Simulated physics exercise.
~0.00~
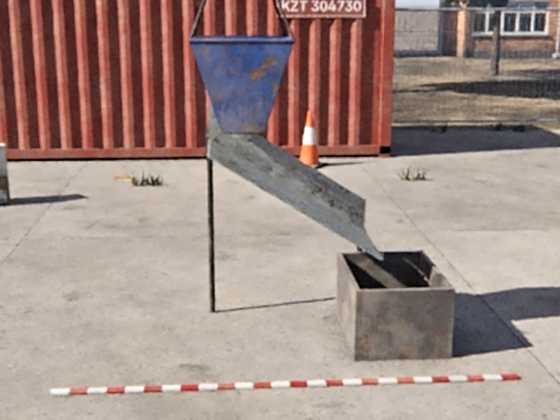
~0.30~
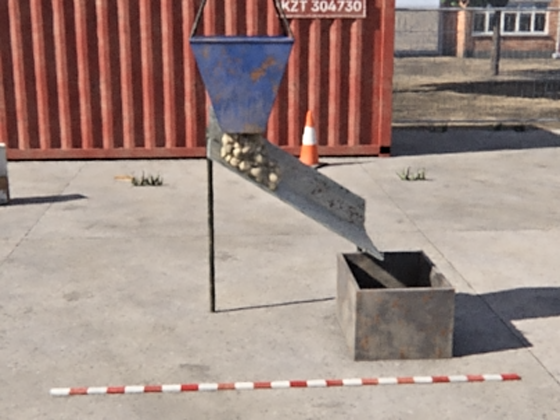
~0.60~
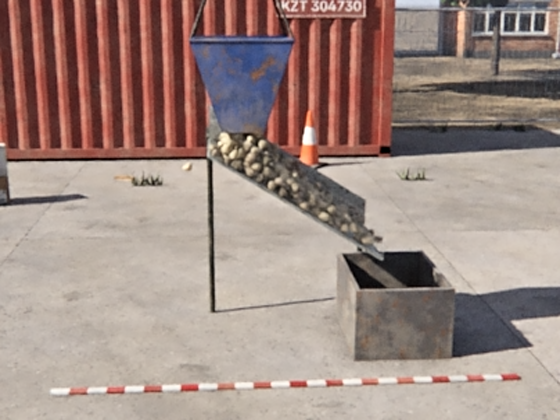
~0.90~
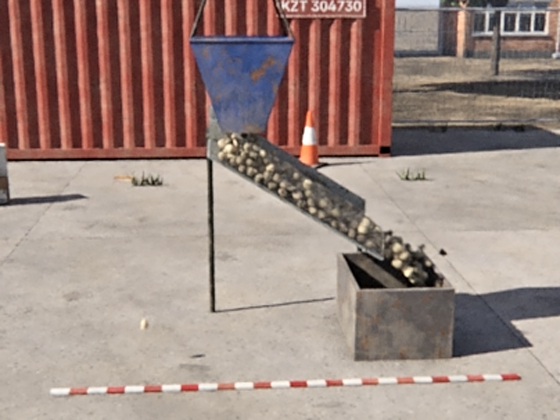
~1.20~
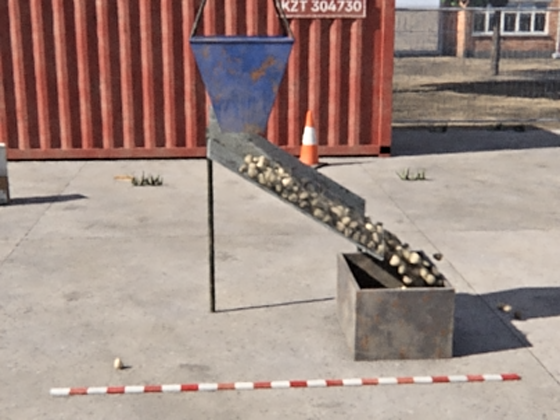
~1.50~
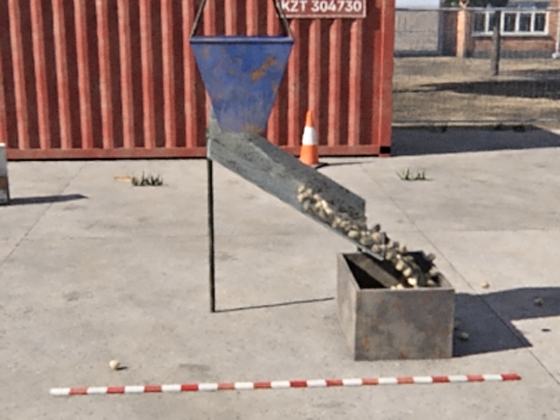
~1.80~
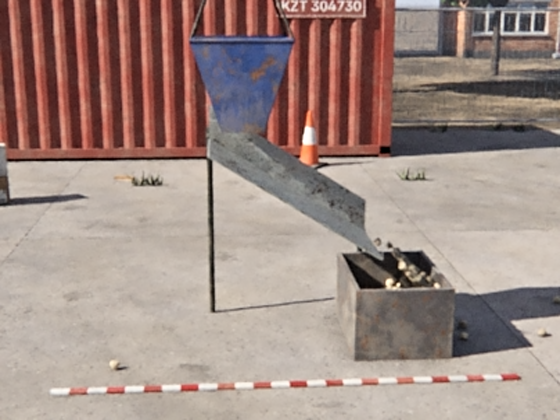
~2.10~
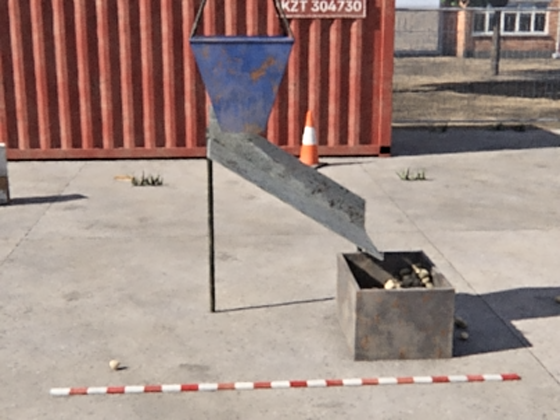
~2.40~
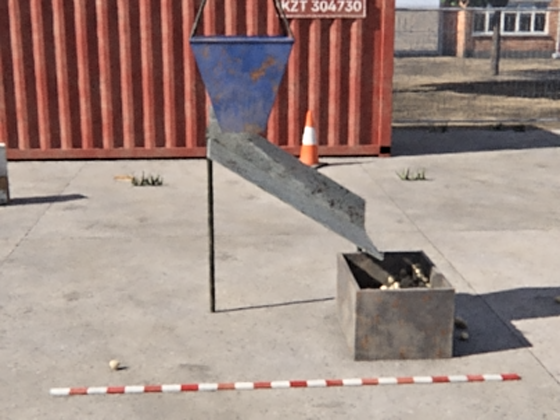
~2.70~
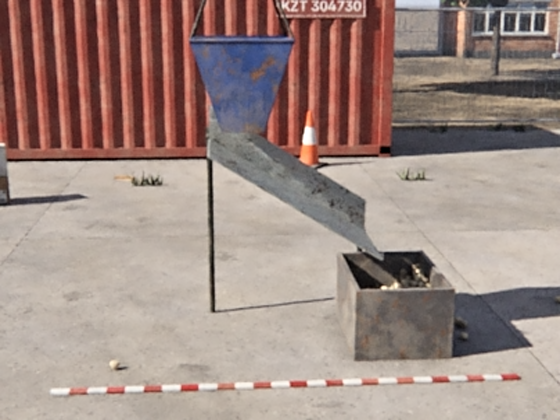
A blue skip drops round stones down a steel chute, nearly all settling in the bin.
